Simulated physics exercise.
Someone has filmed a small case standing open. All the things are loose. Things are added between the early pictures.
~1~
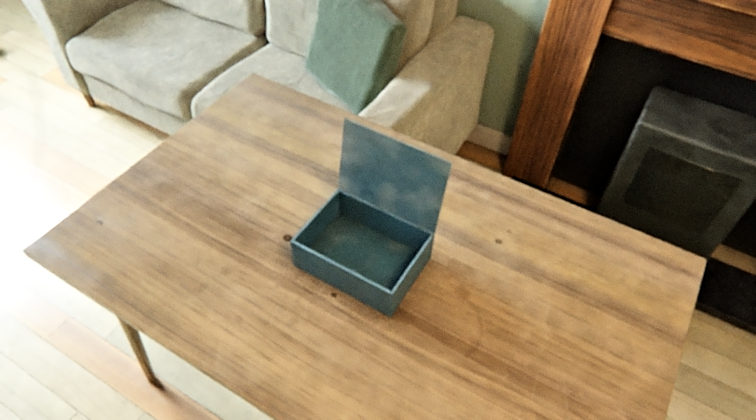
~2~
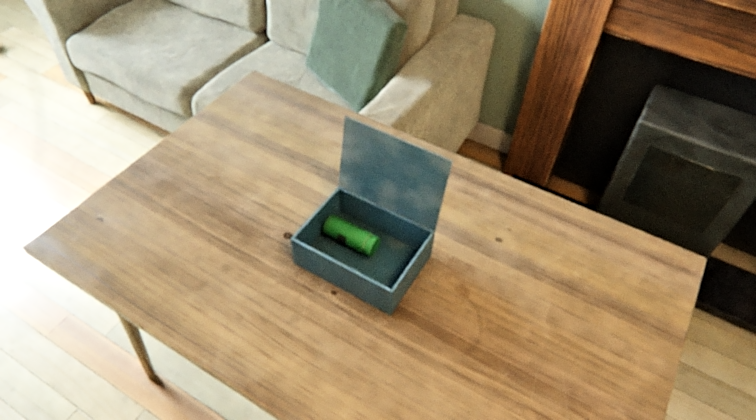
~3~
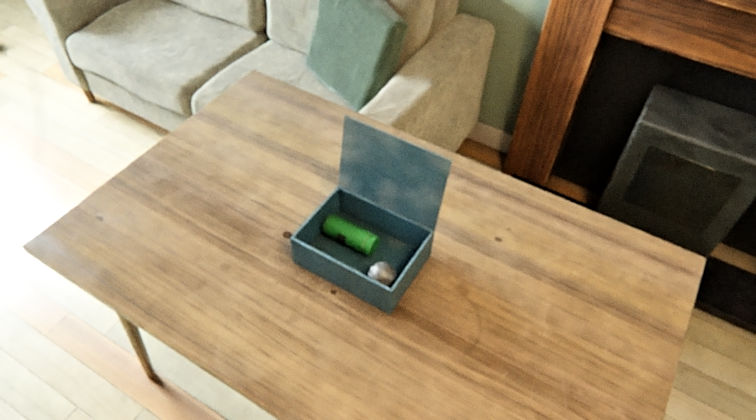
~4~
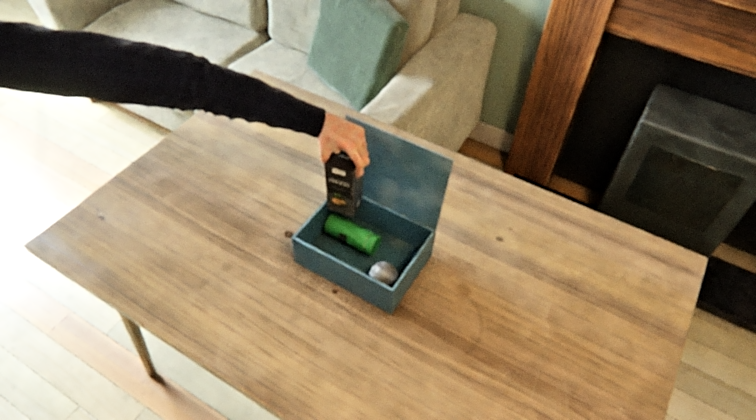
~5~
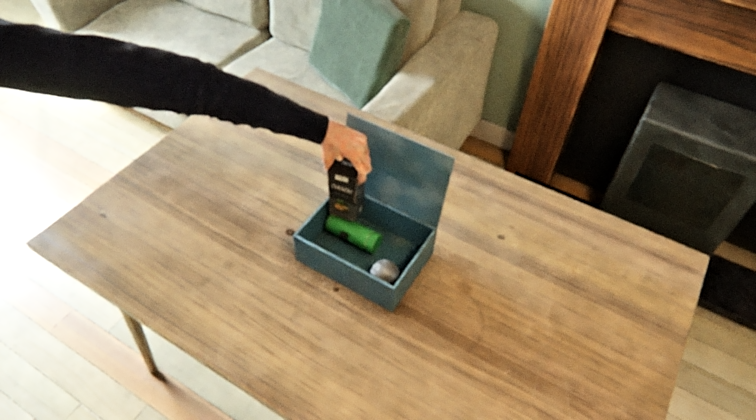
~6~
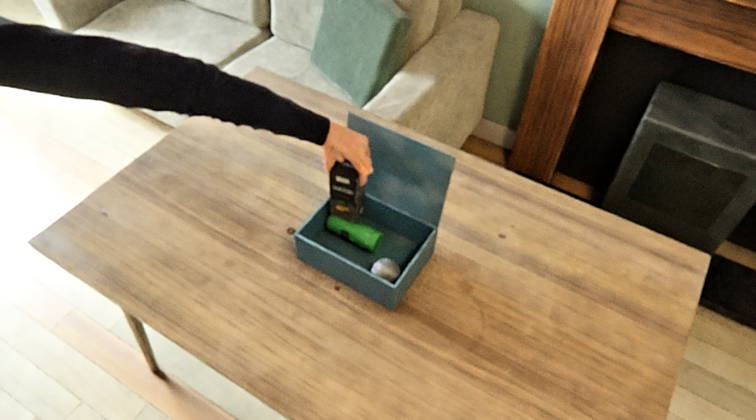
On a wooden table in a living room, seen from above at an angle, an open blue-grey case stands near the centre, with a pale sofa behind and a dark fireplace at right. A green cylinder appears inside the case, then a small silvery ball at its front right. A dark-sleeved arm reaches from the left, holding a black carton upright at the case's back left, barely moving as the view shifts very slightly.
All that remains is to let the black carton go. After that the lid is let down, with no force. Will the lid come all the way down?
Here the lid will not close.
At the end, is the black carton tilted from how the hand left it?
The black carton tips.
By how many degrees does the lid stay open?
About 18°.
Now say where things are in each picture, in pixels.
The last thing is not in view yet, in the first picture.
The last thing is not in view yet, in the second picture.
The last thing is not in view yet, in the third picture.
On its way; black carton (344, 184), in the fourth picture.
On its way; black carton (347, 190), in the fifth picture.
In place under the hand; black carton (348, 191), in the sixth picture.
Then, 1.20 s later than the last frame, lid 87° above the rim; black carton tilted by 32° near (345, 197); green shaker moved a little.
Then, 2.00 s later than the last frame, lid 59° above the rim; black carton moved about its own width near (336, 205); green shaker moved a little.
Then, 2.20 s later than the last frame, lid 39° above the rim; black carton tilted by 33° near (326, 219); green shaker moved a little.
Then, 2.80 s later than the last frame, lid 18° above the rim; black carton tilted by 62° near (320, 230).
When it is over, lid 18° above the rim; lying over in the box, black carton; the other 2 as before. End places, in pixels of the last picture, black carton near (320, 230).
